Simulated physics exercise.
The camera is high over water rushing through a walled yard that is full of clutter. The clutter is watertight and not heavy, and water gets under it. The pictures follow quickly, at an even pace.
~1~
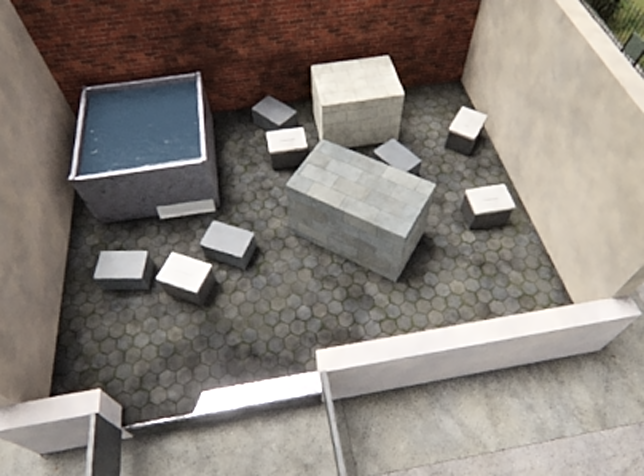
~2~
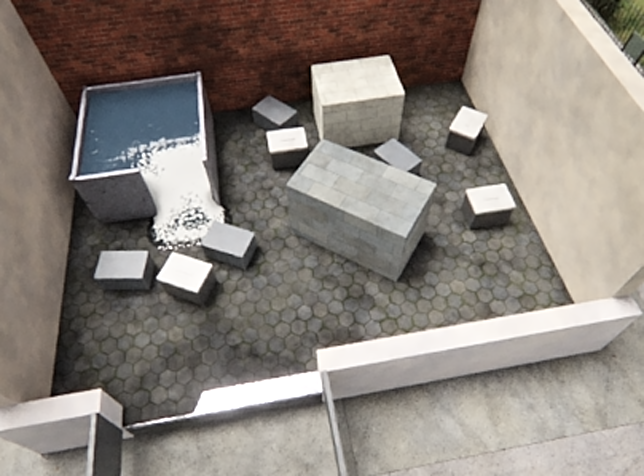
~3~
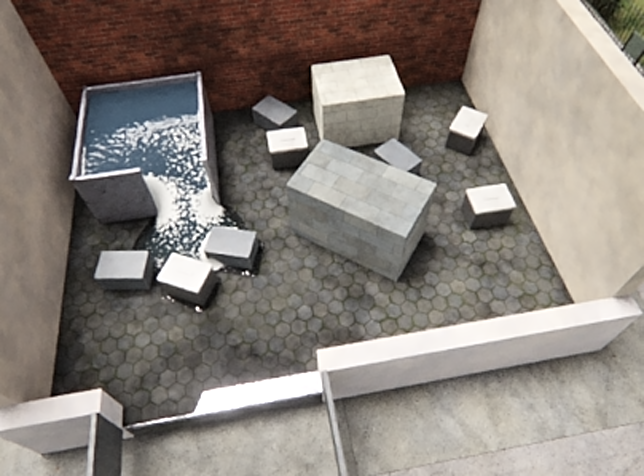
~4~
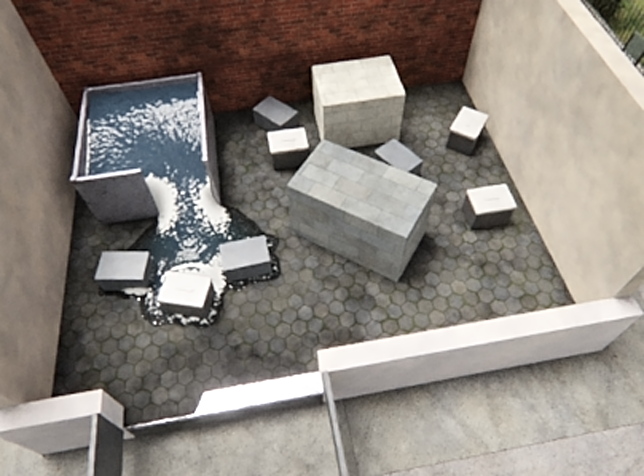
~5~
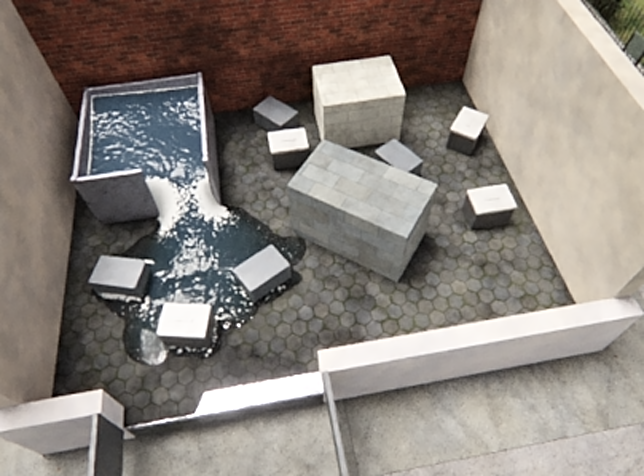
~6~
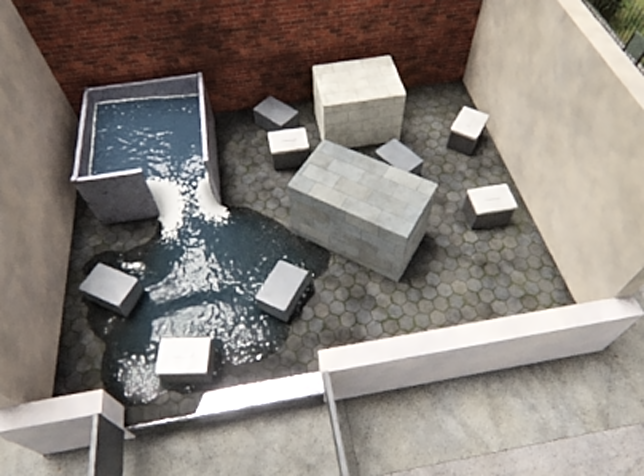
Water bursts from a raised grey tank at the left of a walled yard, seen from high above by a still camera. Pale and grey blocks litter the dark hexagonal paving before a red brick wall, with two larger blocks near the middle. The foaming water spreads forward around three small blocks, pushing the middle and right ones, then the left, while the others stay put.
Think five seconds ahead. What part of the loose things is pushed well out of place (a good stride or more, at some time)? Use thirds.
That comes to from one to two thirds.
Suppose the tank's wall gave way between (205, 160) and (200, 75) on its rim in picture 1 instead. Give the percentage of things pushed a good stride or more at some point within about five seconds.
Some 80 per cent.
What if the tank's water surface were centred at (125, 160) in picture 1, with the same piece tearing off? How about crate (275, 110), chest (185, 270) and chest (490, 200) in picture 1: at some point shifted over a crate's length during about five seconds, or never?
In that order: Less than that, yes, under that.
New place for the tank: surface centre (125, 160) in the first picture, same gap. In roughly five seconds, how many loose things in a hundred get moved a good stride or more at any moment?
About 40 per cent.
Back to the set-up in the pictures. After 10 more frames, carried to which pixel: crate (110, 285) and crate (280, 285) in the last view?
Around (73, 351) and (505, 279).
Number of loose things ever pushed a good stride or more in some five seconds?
That makes 3.
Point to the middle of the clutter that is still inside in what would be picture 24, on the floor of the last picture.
Roughly at (363, 193).
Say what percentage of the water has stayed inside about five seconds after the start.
Near 58 in a hundred.
A moment on, 3 of 8 are well off their spots; 0 afloat.
Next, 3 of 8 are well off their spots; 1 afloat.
Later, 3 of 8 are well off their spots; 2 afloat.
In the end, 3 of 8 are well off their spots, and 3 have been at some point; 2 afloat.
